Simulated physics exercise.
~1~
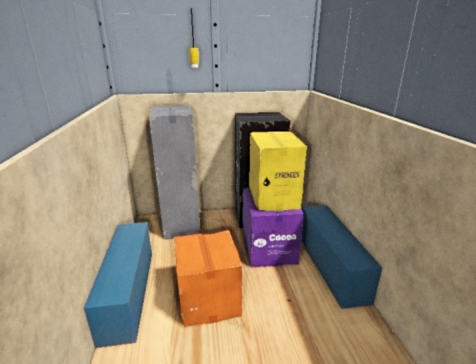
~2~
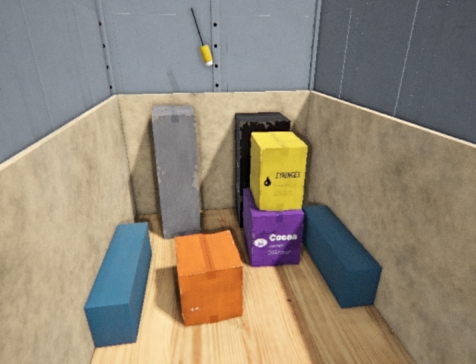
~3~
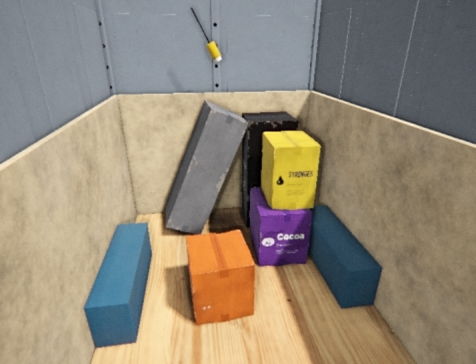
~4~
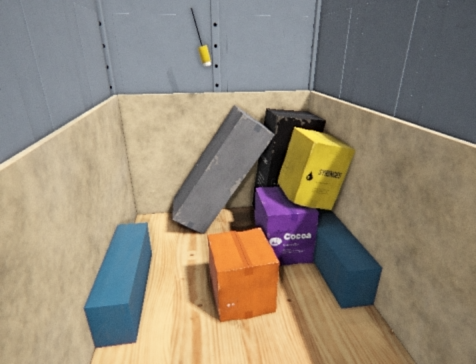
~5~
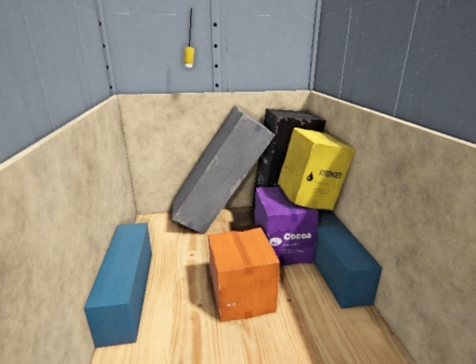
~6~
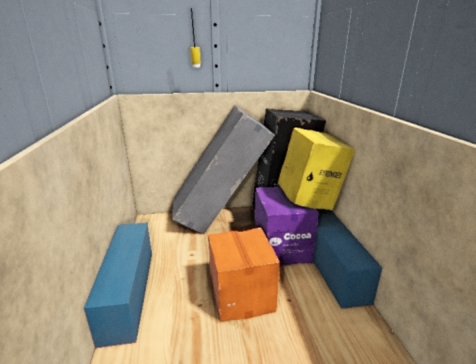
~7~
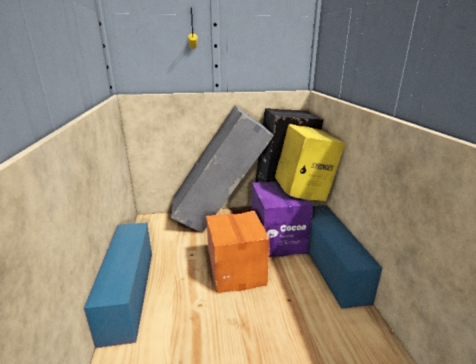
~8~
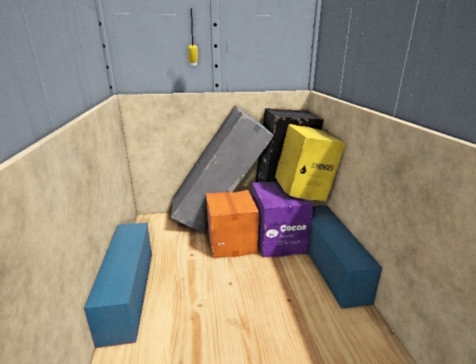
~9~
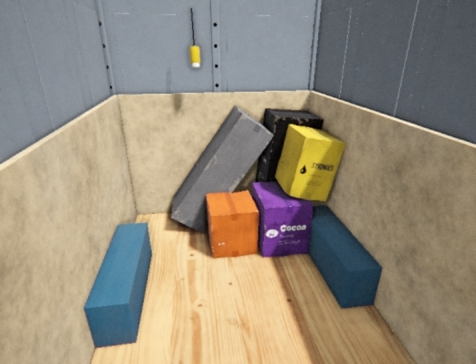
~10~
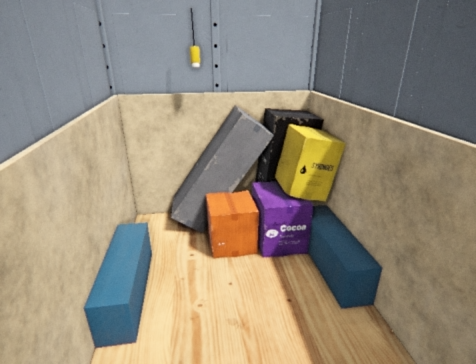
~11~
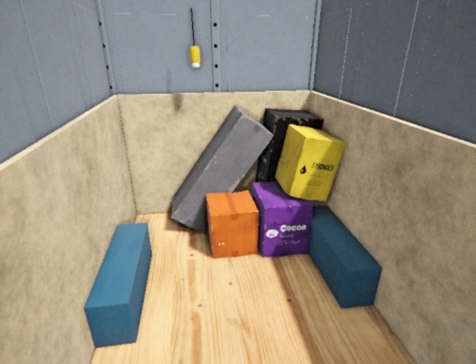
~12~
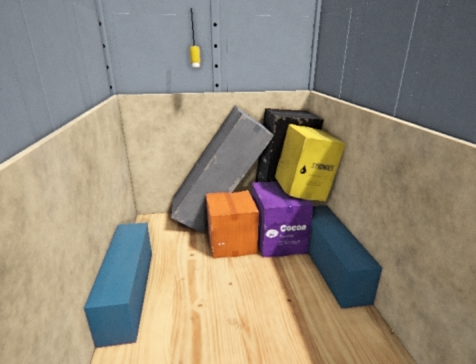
In a van's load bay, a tall grey box tips right and the nearby black, yellow, purple and orange boxes shift right, the yellow one tilting; later the orange box slides towards the back wall, ending beside the purple one, with the grey box still leaning.
